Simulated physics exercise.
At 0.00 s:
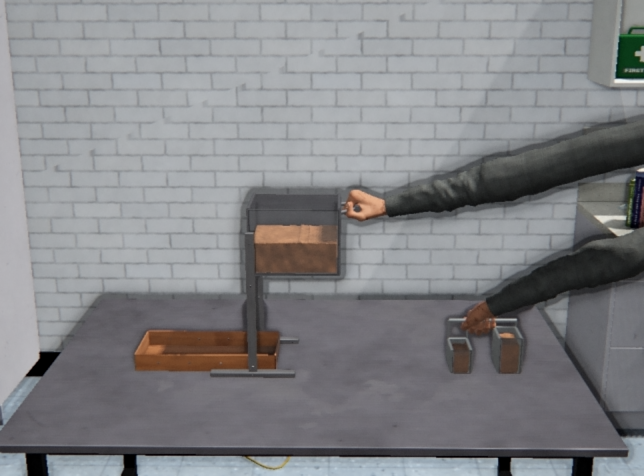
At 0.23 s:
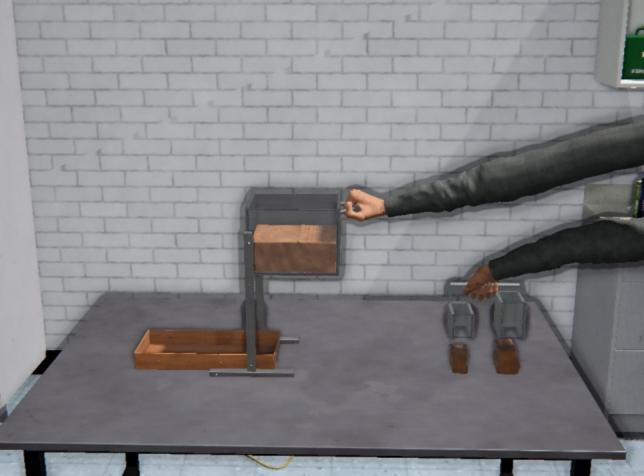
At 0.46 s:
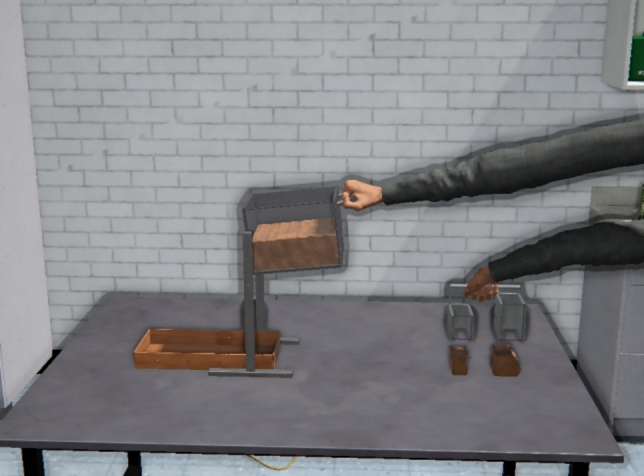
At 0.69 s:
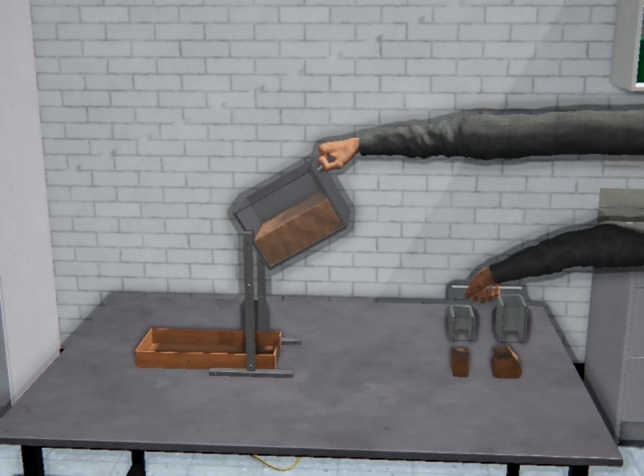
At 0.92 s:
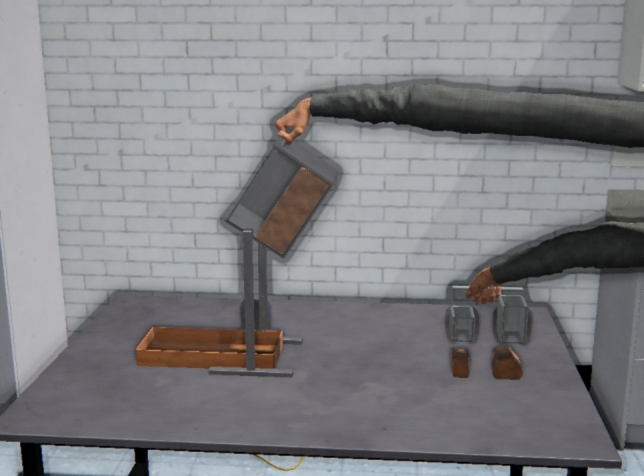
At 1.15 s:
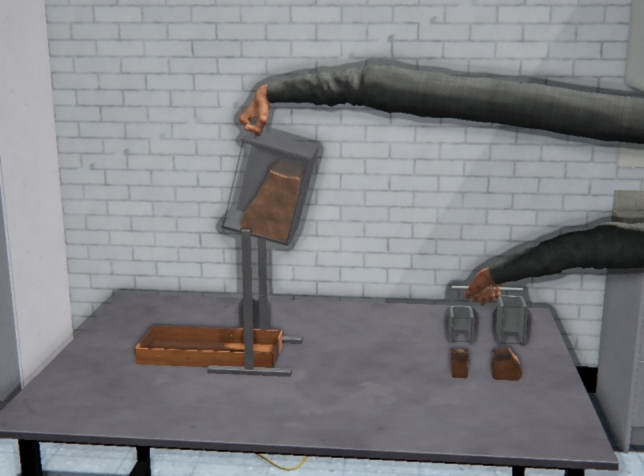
Dark-sleeved arms lifting moulds off two small brown blocks, then swinging a raised grey tub of clay steeply up and leftward.
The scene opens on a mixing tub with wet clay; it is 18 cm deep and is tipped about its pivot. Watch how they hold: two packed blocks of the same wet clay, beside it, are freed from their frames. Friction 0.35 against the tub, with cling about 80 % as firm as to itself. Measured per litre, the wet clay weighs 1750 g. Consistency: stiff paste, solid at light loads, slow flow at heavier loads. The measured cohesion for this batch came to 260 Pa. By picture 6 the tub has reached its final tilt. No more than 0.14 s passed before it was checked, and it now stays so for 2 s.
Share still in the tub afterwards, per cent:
Near 99 %.
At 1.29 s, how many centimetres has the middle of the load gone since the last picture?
Roughly 3 centimetres.
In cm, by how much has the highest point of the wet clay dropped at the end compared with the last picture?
About 5 cm.
By 1.29 s, the tub is at 75 degrees and holds 100 %.
By 1.46 s, the tub is at 75 degrees and holds 99 %.
By 1.63 s, the tub is at 75 degrees and holds 99 %.
By 1.80 s, the tub is at 75 degrees and holds 99 %.
By 3.15 s, at the end, the tub is at 75 degrees and holds 99 %.
